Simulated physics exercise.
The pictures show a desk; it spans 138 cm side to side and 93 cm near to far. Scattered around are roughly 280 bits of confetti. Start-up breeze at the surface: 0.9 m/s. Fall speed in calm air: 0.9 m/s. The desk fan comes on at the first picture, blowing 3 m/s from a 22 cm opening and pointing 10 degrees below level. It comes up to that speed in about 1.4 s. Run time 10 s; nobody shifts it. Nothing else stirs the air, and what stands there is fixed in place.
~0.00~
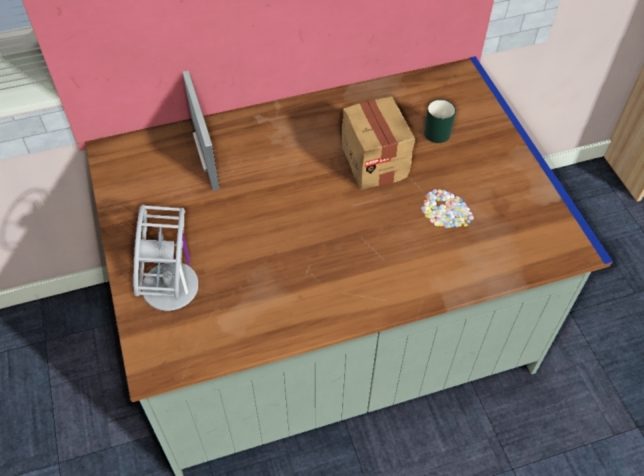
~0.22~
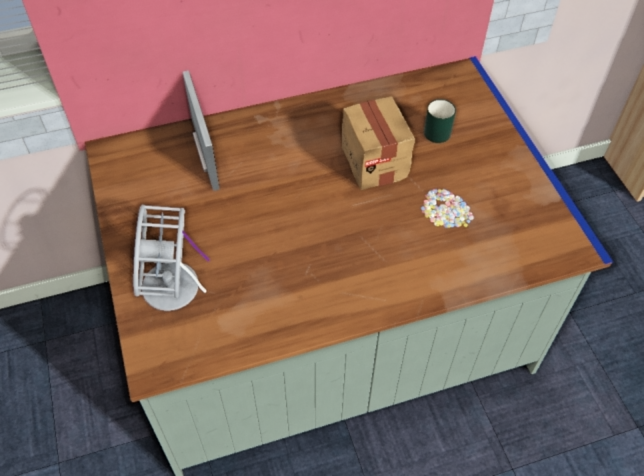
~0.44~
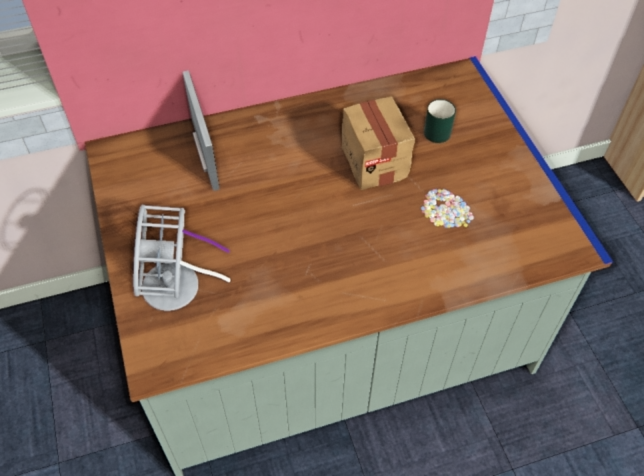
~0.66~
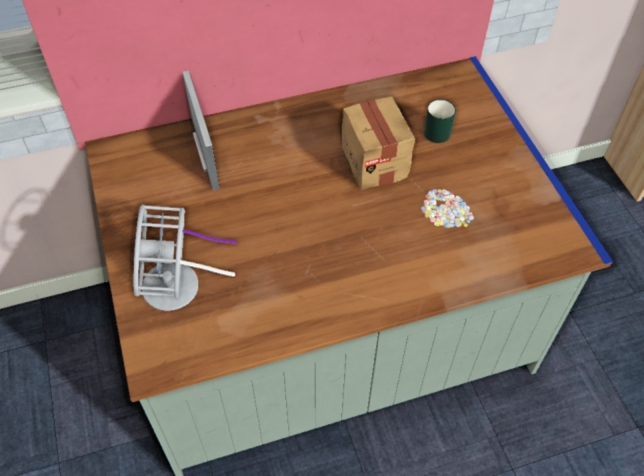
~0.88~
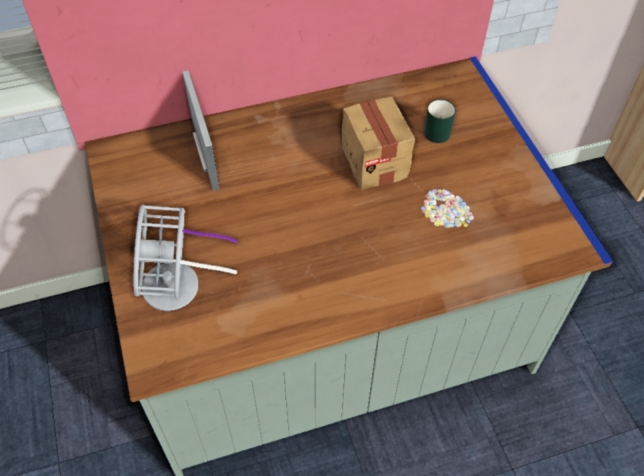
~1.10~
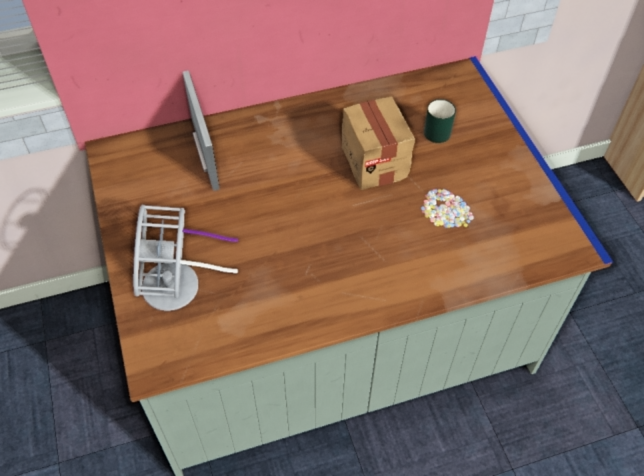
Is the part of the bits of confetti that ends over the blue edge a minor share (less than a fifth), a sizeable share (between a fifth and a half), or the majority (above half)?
It is the majority.
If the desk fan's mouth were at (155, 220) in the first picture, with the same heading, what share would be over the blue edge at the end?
Estimate: About 90 %.
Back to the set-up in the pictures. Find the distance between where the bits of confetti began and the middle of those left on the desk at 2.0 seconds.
Centre offset: Approx. 35 cm.
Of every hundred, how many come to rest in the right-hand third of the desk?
About 3 %.
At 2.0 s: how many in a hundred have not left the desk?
Around 15 %.
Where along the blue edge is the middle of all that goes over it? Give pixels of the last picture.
Midpoint of crossings, approx. (547, 164).
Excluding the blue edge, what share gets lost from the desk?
0 per cent.
After 2.0 s, 79 % are on the move or not yet settled, 84 % are over the blue edge; the middle of those still in play is near (513, 148).
After 3.2 s, 14 % are on the move or not yet settled, 89 % are over the blue edge.
After 5.5 s, 4 % are on the move or not yet settled, 97 % are over the blue edge.
After 10.0 s, at the end, 97 % are over the blue edge.
